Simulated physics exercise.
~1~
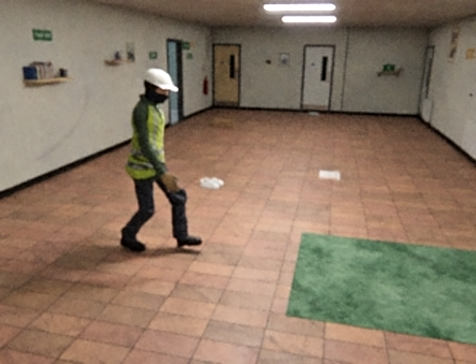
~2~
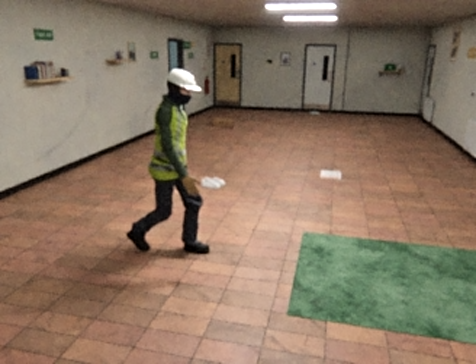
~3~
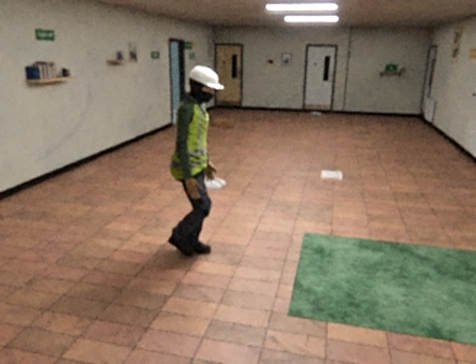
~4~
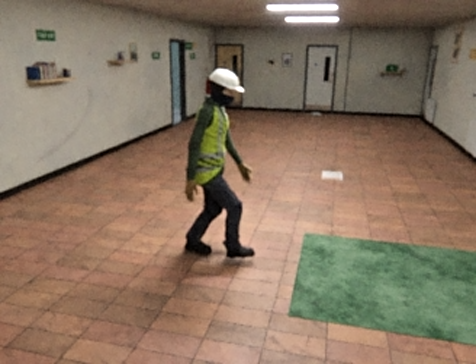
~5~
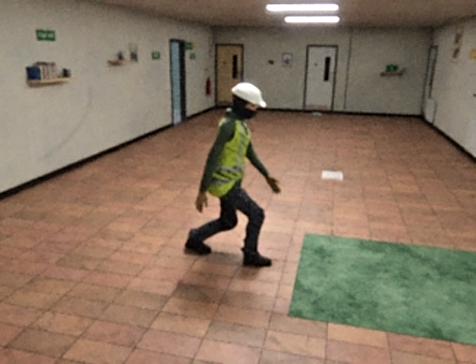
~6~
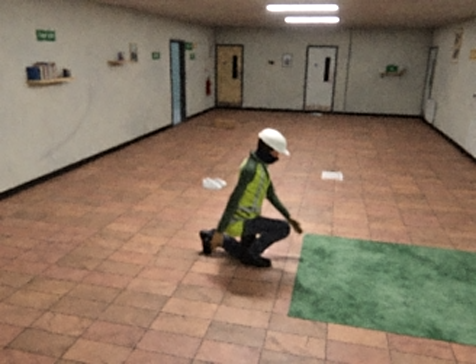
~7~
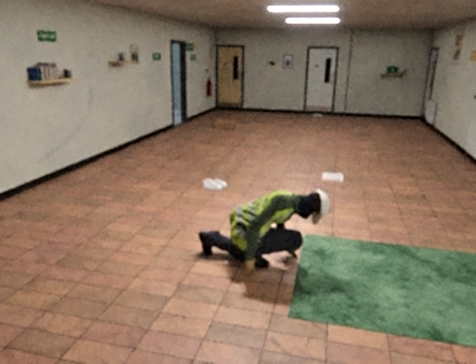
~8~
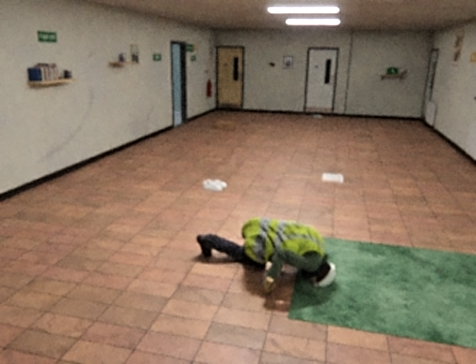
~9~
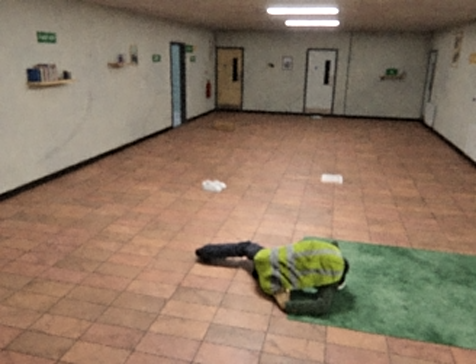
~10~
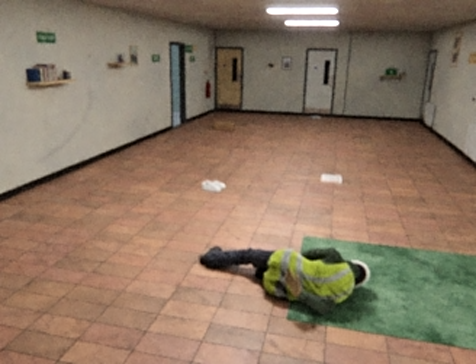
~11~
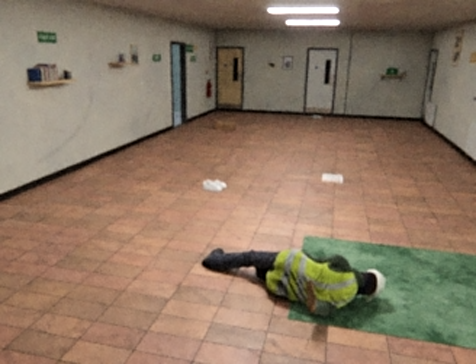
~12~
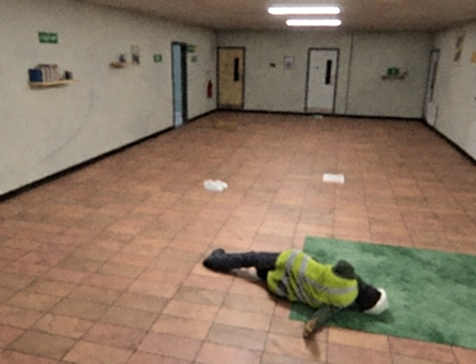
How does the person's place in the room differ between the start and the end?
At the start the person is upright on the tiles toward the left, well short of the green mat. By the end the person is farther right and lower in the view, lying partly on the mat with the legs still on the tiles.
